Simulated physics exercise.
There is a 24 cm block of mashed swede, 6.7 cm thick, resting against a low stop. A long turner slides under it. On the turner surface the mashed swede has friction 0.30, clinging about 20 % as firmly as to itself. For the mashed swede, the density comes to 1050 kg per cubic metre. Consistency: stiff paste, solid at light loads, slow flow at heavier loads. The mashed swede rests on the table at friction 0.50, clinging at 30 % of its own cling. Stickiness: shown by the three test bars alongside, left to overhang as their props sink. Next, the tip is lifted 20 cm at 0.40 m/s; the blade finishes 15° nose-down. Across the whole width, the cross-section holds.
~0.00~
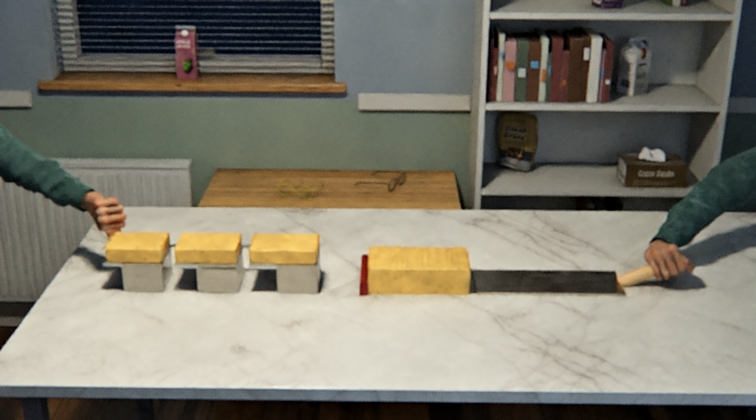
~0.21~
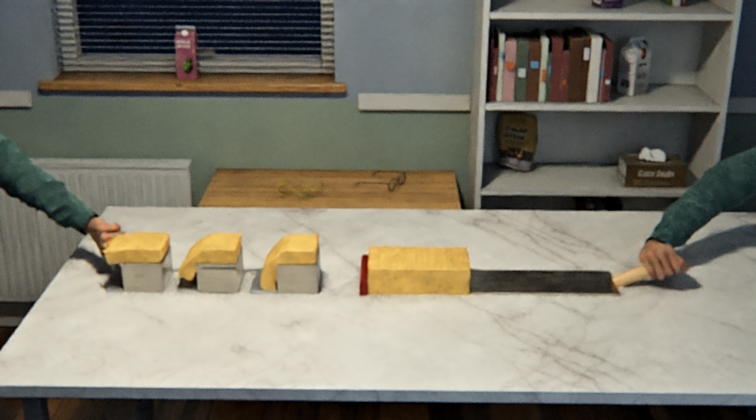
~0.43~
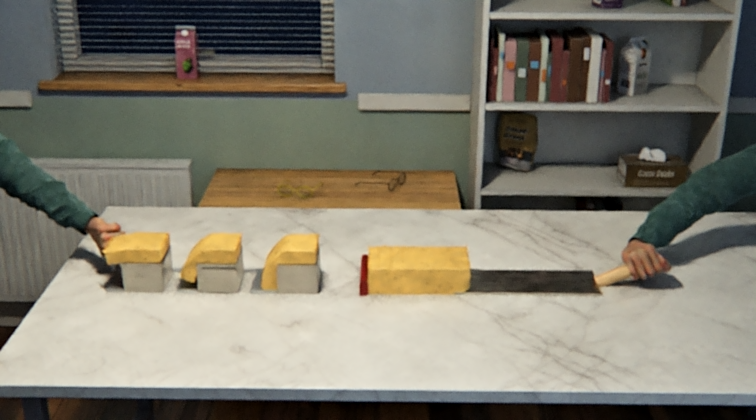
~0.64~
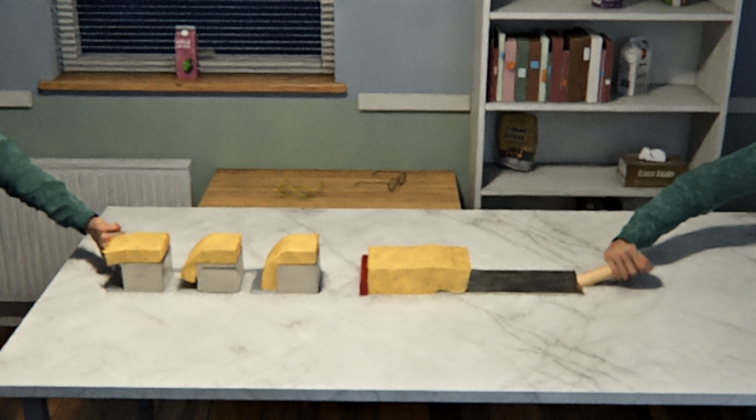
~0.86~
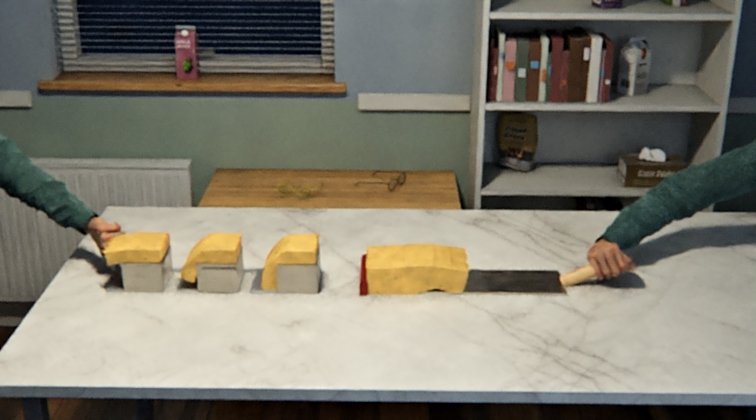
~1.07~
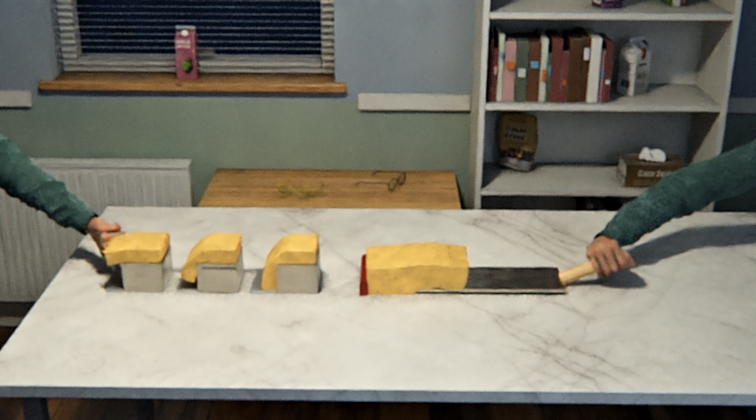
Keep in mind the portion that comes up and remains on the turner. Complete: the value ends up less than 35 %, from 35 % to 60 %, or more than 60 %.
The value ends up from 35 % to 60 %.
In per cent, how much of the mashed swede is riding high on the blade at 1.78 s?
Close to 55 percent.
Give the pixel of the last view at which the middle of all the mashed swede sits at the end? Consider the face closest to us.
I'd place it around (415, 240).
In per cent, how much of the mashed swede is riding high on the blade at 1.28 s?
Share at that time: About 20 %.
After 1.28 s, the tip is 8.7 cm up.
After 1.53 s, the tip is 19 cm up.
After 1.78 s, the tip is 20 cm up and 53 % is riding high on the blade.
After 2.03 s, the tip is 20 cm up and 53 % is riding high on the blade.
After 2.13 s, at the end, the tip is 20 cm up and 53 % is riding high on the blade.
